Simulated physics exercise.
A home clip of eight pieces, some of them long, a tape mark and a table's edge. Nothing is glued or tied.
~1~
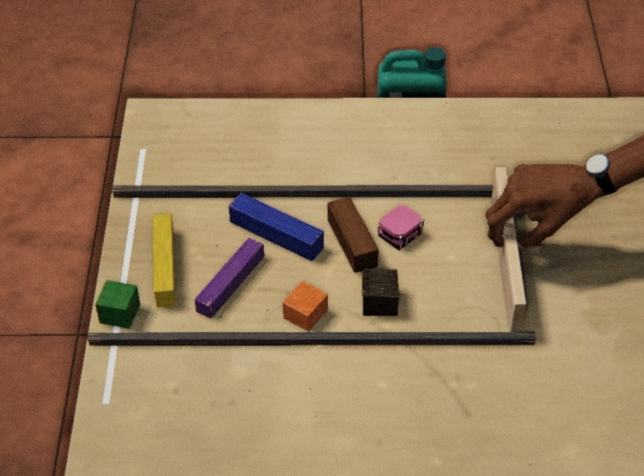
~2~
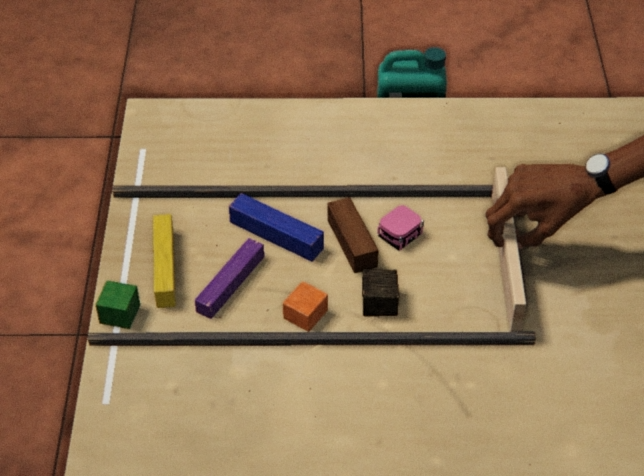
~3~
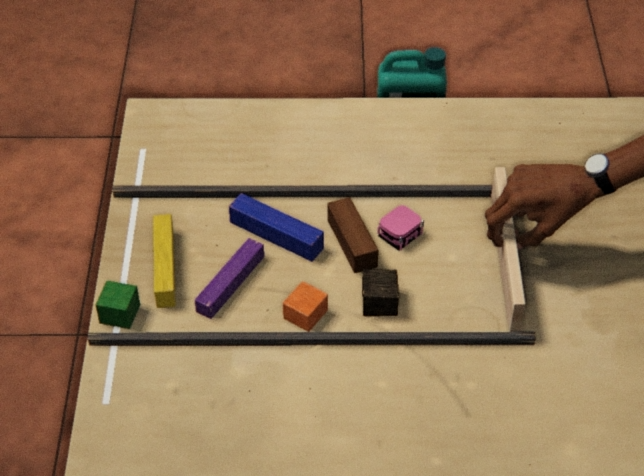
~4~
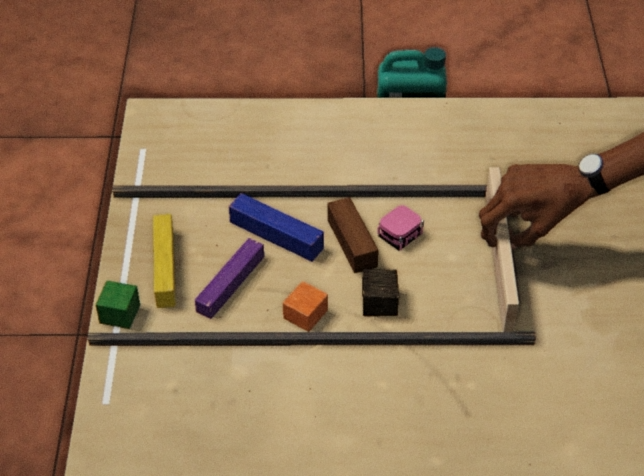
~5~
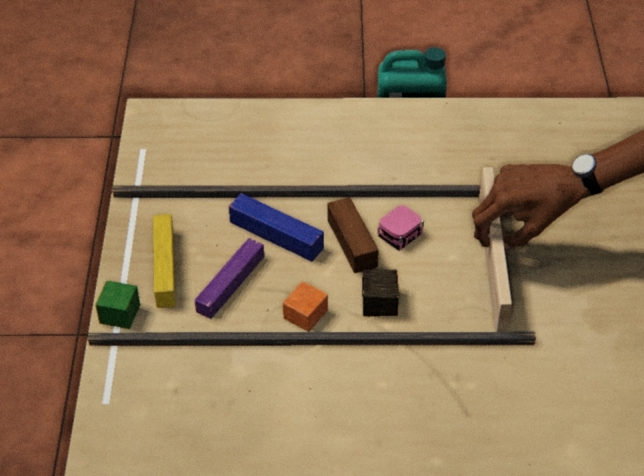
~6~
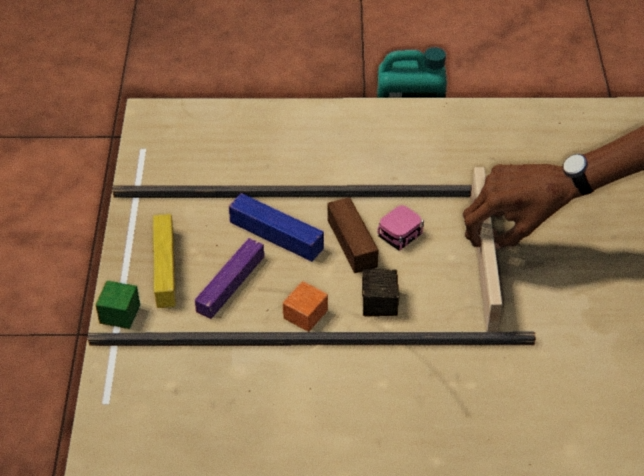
A hand wearing a watch held an upright board between two dark rails, then slid it slightly left, while the colorful blocks and bars scattered between the rails stayed still.
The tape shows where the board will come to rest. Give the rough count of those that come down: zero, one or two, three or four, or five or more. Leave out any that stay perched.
Outcome: The number that fall off is five or more.
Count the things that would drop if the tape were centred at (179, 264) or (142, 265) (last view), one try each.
It would be 2 and 5.
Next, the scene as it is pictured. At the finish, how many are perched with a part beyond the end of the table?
2 of them.
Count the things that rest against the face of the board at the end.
The number is 2.
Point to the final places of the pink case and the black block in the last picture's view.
The pink case stops around (110, 214); the black block around (102, 293).
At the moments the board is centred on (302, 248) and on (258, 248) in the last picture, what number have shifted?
At the one place 6, at the other 7.
Soon after, none off yet; green block at rest near (118, 305); yellow bar at rest near (164, 260); purple bar moving near (222, 281).
In the end, the number that fall off is five or more; gone, brown stick, orange block, blue bar, purple bar, yellow bar and green block.
